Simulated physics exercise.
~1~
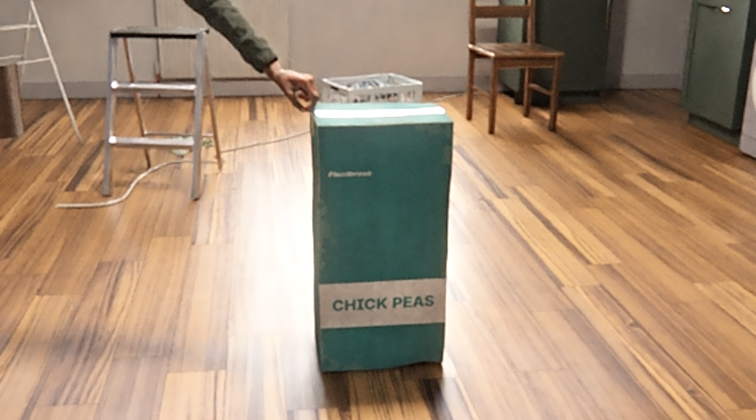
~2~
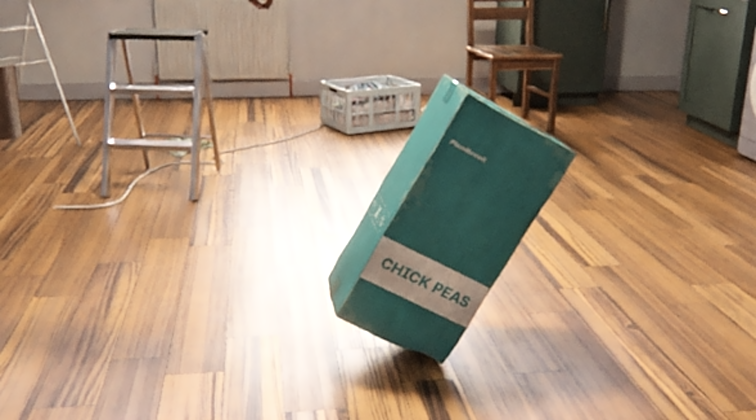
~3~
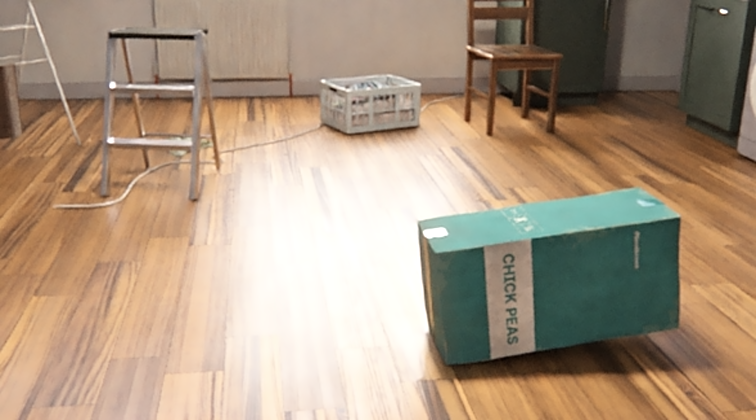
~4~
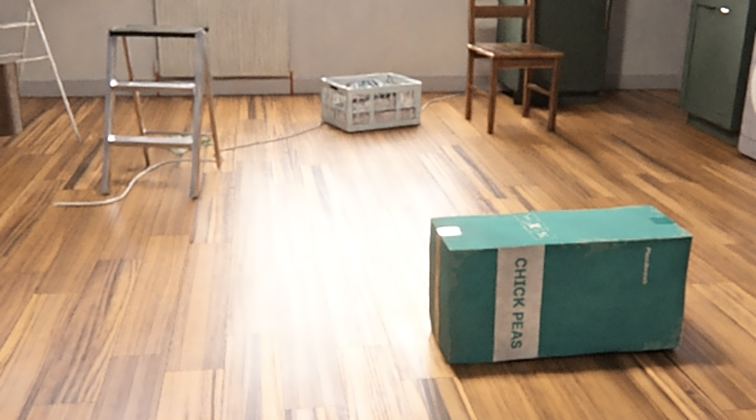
At first, a tall turquoise parcel labelled "CHICK PEAS" stands upright on a wooden floor, with a person's hand at its top edge. Behind it are a small stepladder, a pale crate and a wooden chair. The parcel then tips to the right, leaning steeply on its bottom edge, while the hand lets go and draws back out of view. It keeps toppling until it is down on its side, its label turned sideways. Finally, it shifts very slightly to the right and ends lying on its side on the floor.
